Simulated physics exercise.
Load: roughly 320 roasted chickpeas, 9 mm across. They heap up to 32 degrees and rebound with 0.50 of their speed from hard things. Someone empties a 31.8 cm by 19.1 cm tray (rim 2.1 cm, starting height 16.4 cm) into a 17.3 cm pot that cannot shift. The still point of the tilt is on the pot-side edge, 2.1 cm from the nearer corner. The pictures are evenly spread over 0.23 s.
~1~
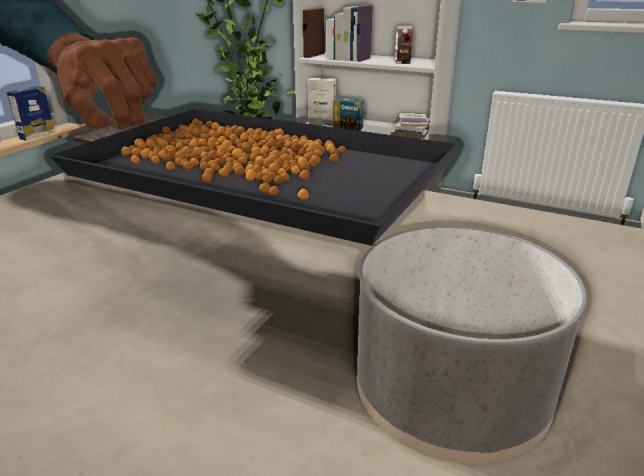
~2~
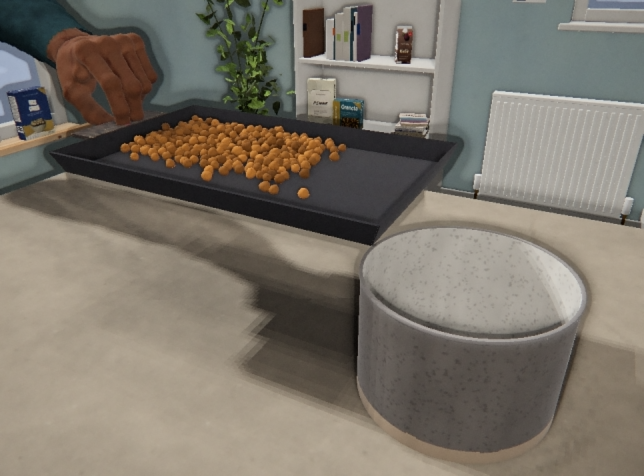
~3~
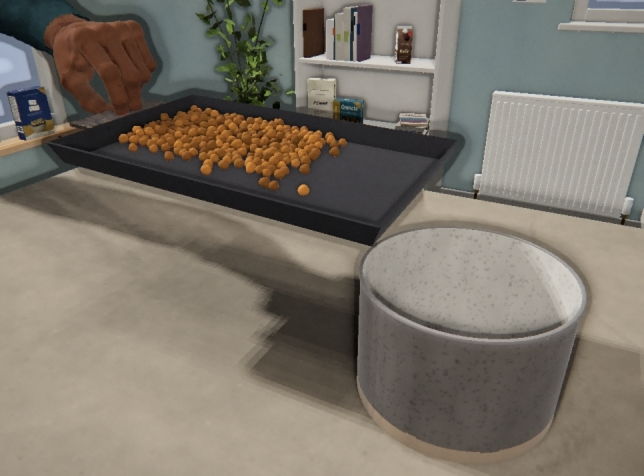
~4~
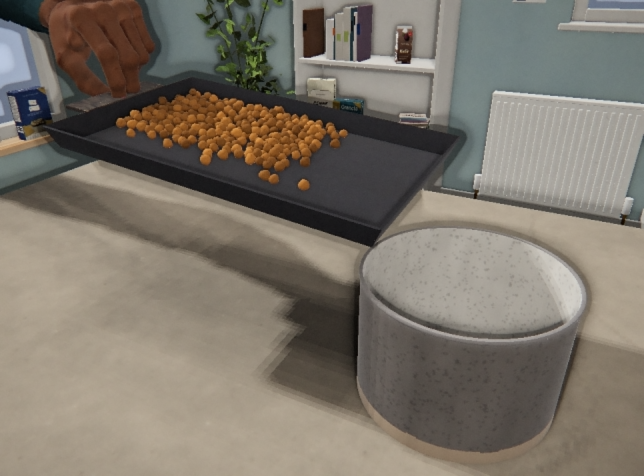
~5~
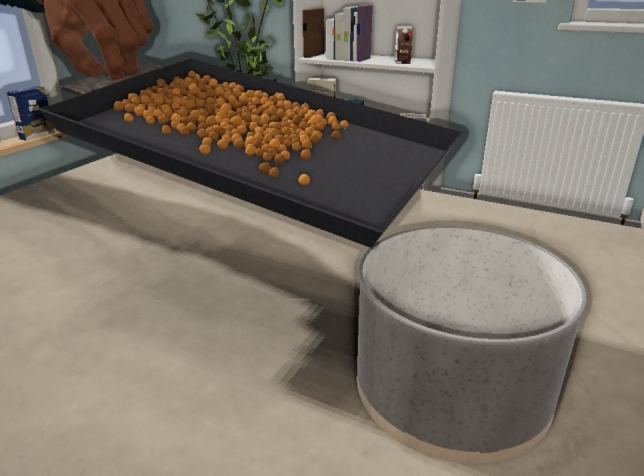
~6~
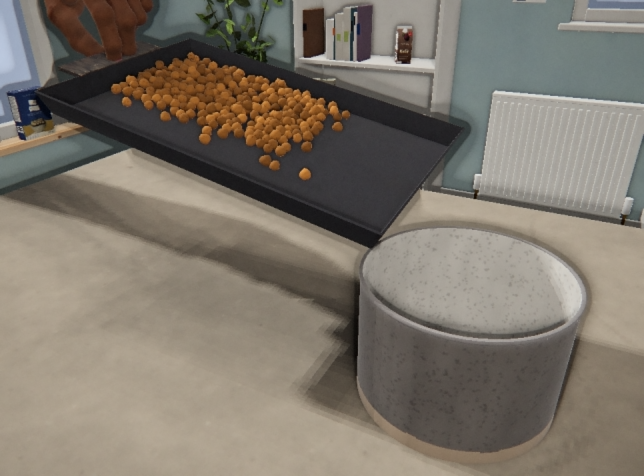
A dark tray scattered with small round orange-brown pieces tilted gradually, its left end lifting beside a hand while its right end stayed low near a speckled grey pot on the counter.
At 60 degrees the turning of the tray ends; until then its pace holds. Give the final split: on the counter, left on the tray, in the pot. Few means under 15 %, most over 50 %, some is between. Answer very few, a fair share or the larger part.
Counter: A fair share, tray: A fair share, pot: A fair share.
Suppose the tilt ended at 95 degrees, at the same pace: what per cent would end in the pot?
It would be near 50 per cent.
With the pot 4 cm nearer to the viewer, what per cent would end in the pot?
It would be near 60 per cent.
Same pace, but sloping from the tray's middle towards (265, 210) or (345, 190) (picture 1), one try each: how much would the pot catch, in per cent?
About 5 and 45 per cent.
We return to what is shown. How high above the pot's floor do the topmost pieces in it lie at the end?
Some 2.0 cm.
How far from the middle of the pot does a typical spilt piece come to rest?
Some 18 cm.
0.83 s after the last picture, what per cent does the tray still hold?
About 35 per cent.
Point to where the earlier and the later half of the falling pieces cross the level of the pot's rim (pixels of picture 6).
At about (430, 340), then at (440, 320).
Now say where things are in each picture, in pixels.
Tray tilt 0 degrees, front corners at (63, 154) and (372, 218); middle of the pieces at (228, 144); pot at (468, 273), in the first frame.
Tray tilt 1 degrees, front corners at (62, 151) and (373, 219); middle of the pieces at (228, 142), in the second frame.
Tray tilt 3 degrees, front corners at (60, 141) and (373, 220); middle of the pieces at (227, 134), in the third frame.
Tray tilt 6 degrees, front corners at (56, 125) and (374, 221), lowest corner right front; middle of the pieces at (227, 121), in the fourth frame.
Tray tilt 10 degrees, front corners at (53, 108) and (375, 223), lowest corner right front; middle of the pieces at (227, 108), in the fifth frame.
Tray tilt 13 degrees, front corners at (49, 91) and (376, 225), lowest corner right front; middle of the pieces at (227, 94); pot at (468, 273), in the sixth frame.
Then, 0.31 s after the last picture, tilt 37 degrees; the tray holds 100 %, the pot 0 %.
Then, 0.51 s after the last picture, tilt 52 degrees; the tray holds 100 %, the pot 0 %.
Then, 0.83 s after the last picture, tilt 60 degrees; the tray holds 35 %, the pot 25 %.
In the end, counter 35 %, tray 35 %, pot 30 %.
